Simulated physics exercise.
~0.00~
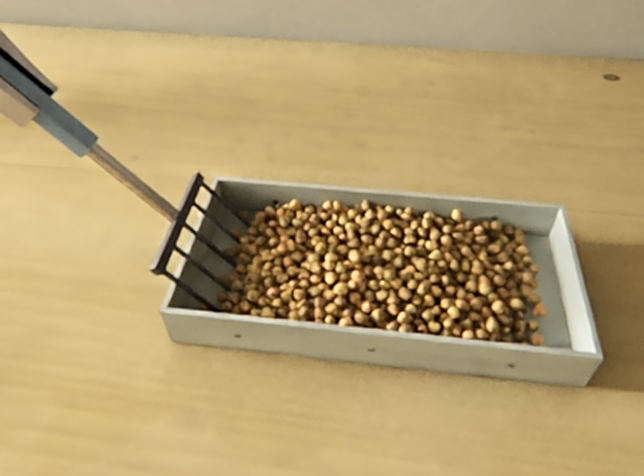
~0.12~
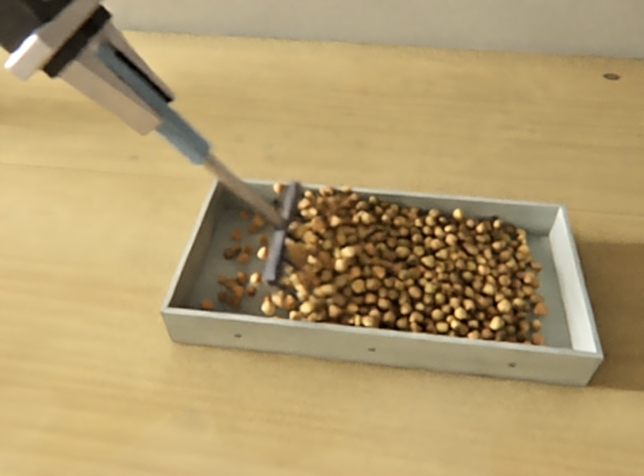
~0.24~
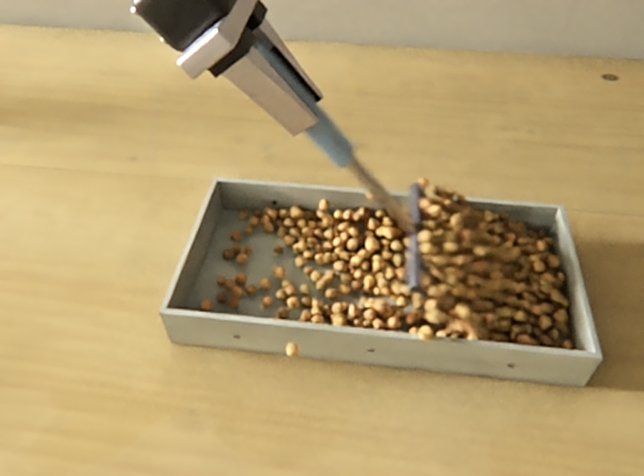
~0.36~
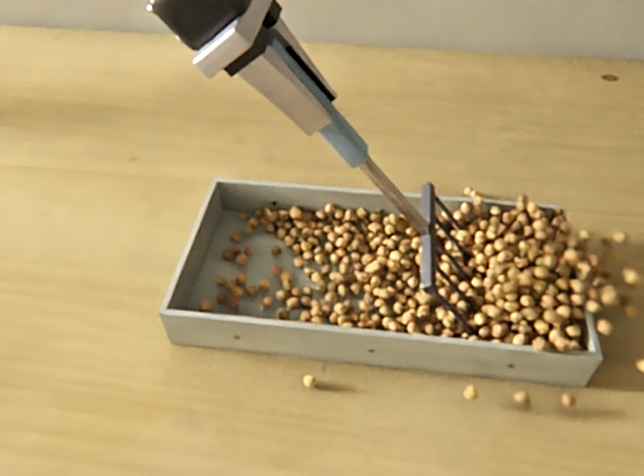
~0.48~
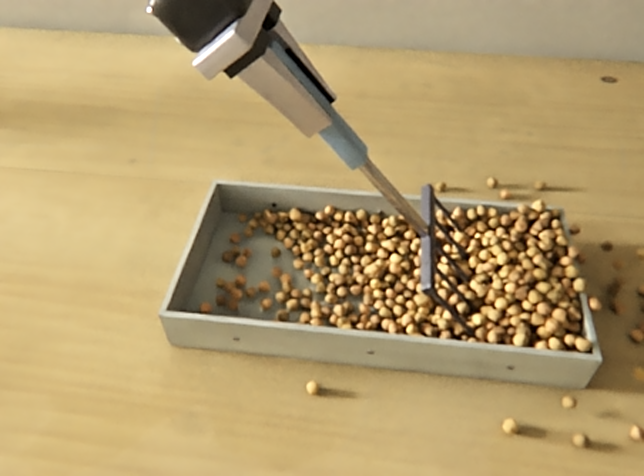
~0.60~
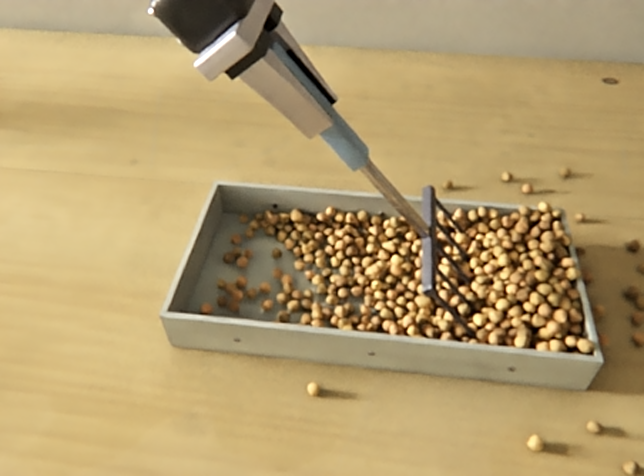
A robot arm rakes dried chickpeas rightward through a grey tray, spilling some onto the table.
